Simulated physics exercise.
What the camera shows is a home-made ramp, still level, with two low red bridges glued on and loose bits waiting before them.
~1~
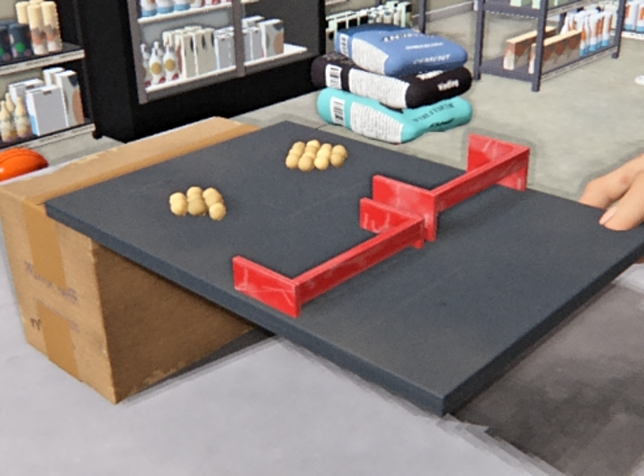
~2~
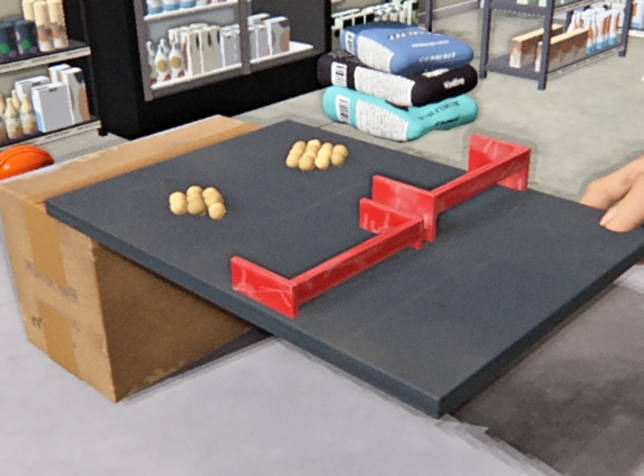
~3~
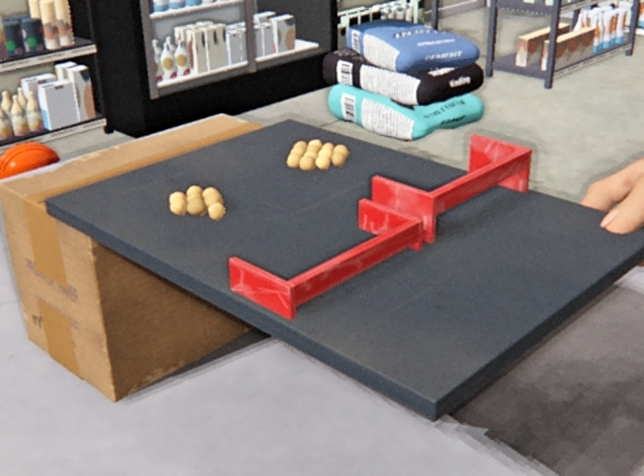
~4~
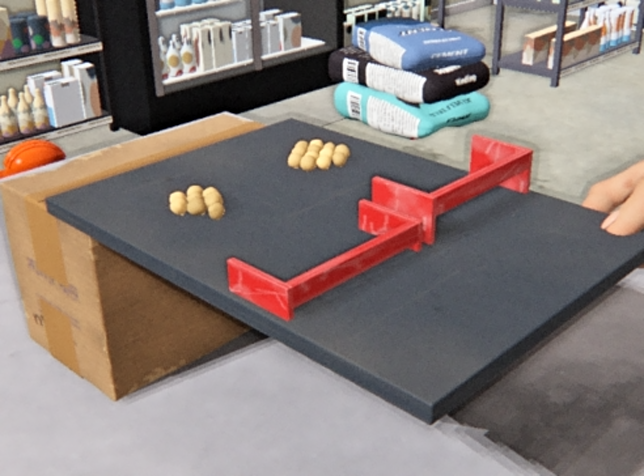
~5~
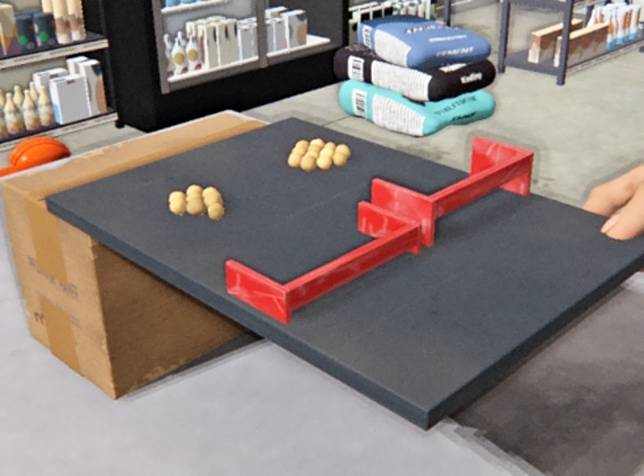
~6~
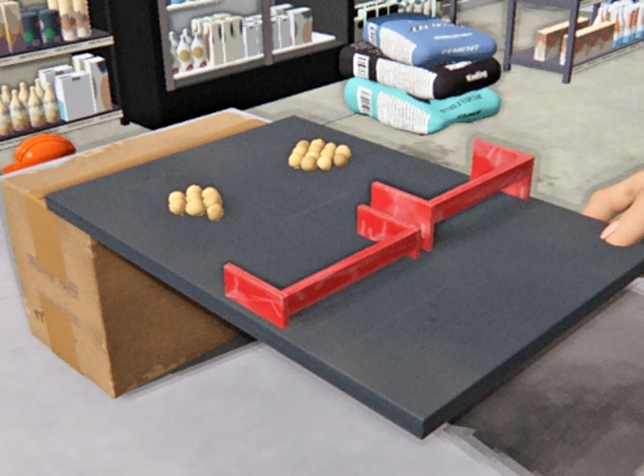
In a shop with stocked shelves and stacked blue, black and turquoise bags behind, the view looks down at an angle on a dark grey board. The board rests on a brown cardboard box at left, with two small clusters of tan balls on it, two joined red gates across its middle, and fingers at its right edge. The camera drifts slightly, shifting the background rightward, while the board's near corner barely lowers and the balls stay put.
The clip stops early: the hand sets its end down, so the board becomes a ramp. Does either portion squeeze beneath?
The nearer portion is going to get hung up, the farther portion is going to go free.
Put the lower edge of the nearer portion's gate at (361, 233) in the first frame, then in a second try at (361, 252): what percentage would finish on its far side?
Roughly 100 percent, then roughly 100 percent.
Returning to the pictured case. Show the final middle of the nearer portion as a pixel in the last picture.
I'd say it's centred close to (328, 390).
Then, 0.66 s after the last picture, board sloping at 12°; nearer portion where it was; farther portion where it was.
Then, 1.36 s after the last picture, board sloping at 24°; nearer portion has reached its gate; farther portion all past its gate.
Then, 2.19 s after the last picture, board resting at 30°; nearer portion has reached its gate; farther portion all past its gate.
At rest, board resting at 30°; nearer portion gathered behind its gate; farther portion all past its gate.
